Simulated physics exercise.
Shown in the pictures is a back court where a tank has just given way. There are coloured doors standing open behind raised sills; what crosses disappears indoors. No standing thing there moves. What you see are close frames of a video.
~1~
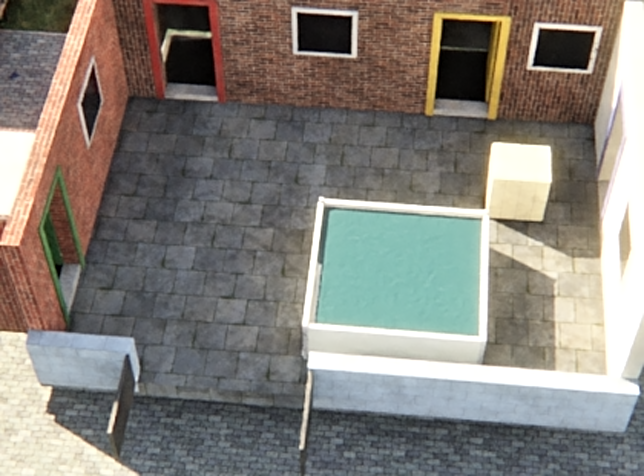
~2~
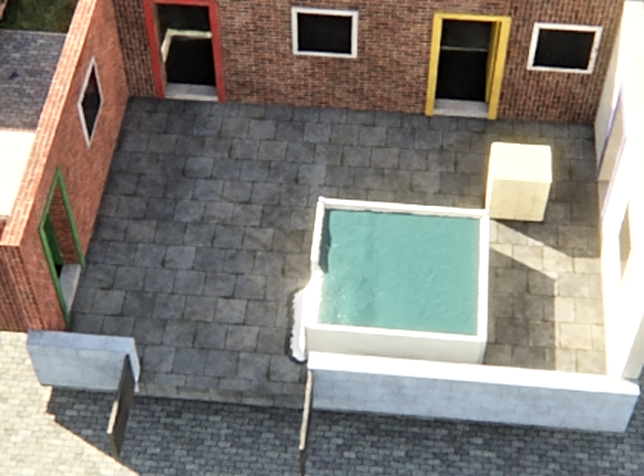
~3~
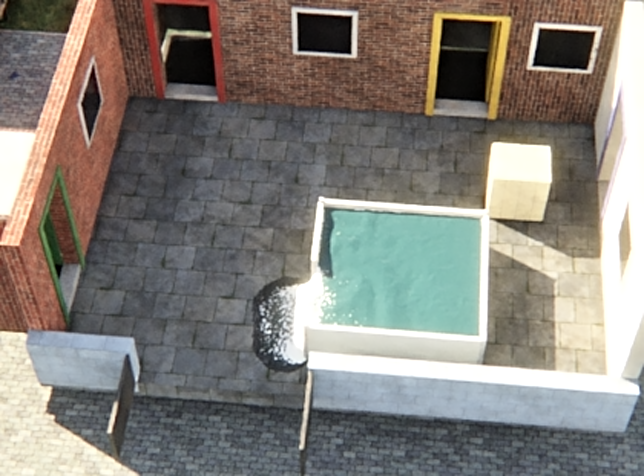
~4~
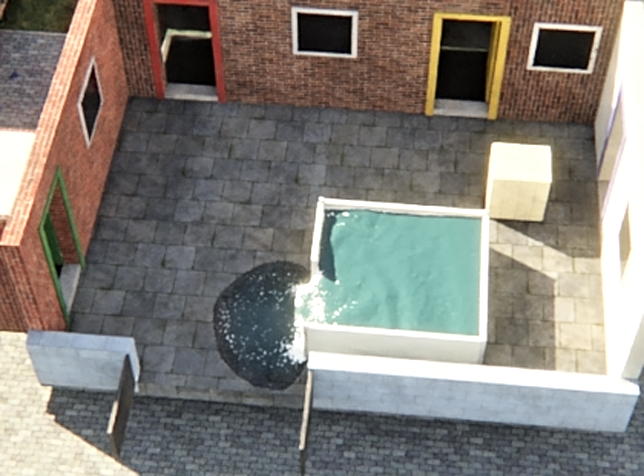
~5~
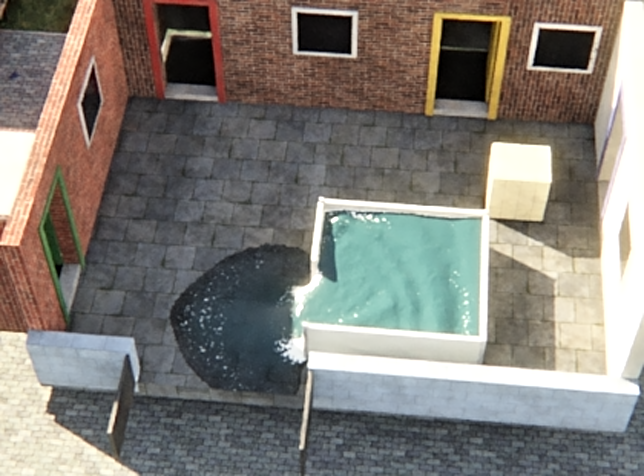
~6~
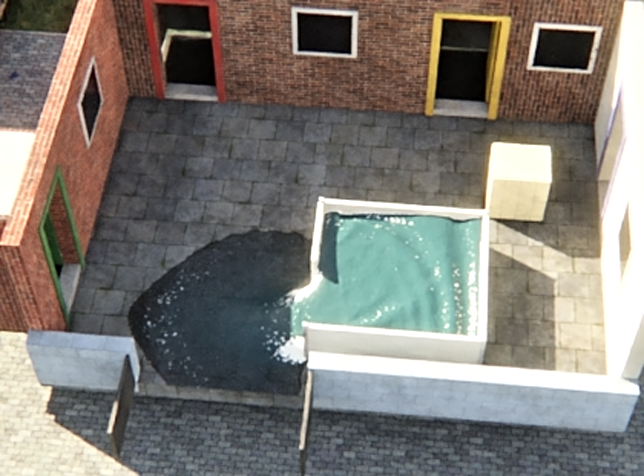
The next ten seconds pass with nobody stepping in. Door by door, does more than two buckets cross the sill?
Result: Blue door: Inside the limit, yellow door: Inside the limit, red door: Past the limit, green door: Past the limit.
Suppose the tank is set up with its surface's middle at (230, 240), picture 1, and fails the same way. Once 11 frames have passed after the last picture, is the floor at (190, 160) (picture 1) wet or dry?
That spot is reached by the flood.
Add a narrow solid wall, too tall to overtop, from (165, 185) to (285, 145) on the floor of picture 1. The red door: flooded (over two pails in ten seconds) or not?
I'd say the red door overshoots.
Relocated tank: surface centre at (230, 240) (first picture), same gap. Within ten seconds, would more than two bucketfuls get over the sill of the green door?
Green exceeds the threshold.
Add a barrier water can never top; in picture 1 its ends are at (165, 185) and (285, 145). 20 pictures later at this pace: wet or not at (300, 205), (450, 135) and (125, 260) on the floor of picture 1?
In turn: No water, free of water, flooded.
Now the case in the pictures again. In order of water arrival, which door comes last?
Answer - the blue door.
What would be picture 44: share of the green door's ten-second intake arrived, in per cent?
By my reckoning, 95 percent.
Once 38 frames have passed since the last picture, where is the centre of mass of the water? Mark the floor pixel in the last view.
Somewhere near (264, 247).
A moment on, water covers 25 % of the floor; the blue door not reached, the yellow door not reached, the red door not reached, the green door under two buckets in.
Next, water covers 30 % of the floor; the blue door not reached, the yellow door not reached, the red door not reached, the green door over two buckets in.
Then, water covers 35 % of the floor; the blue door not reached, the yellow door not reached, the red door wet at the sill, nothing in, the green door far over two buckets in.
Later, water covers 55 % of the floor; the blue door not reached, the yellow door wet at the sill, nothing in, the red door over two buckets in, the green door far over two buckets in.
In the end, water covers 80 % of the floor; the blue door wet at the sill, nothing in, the yellow door wet at the sill, nothing in, the red door over two buckets in, the green door far over two buckets in.
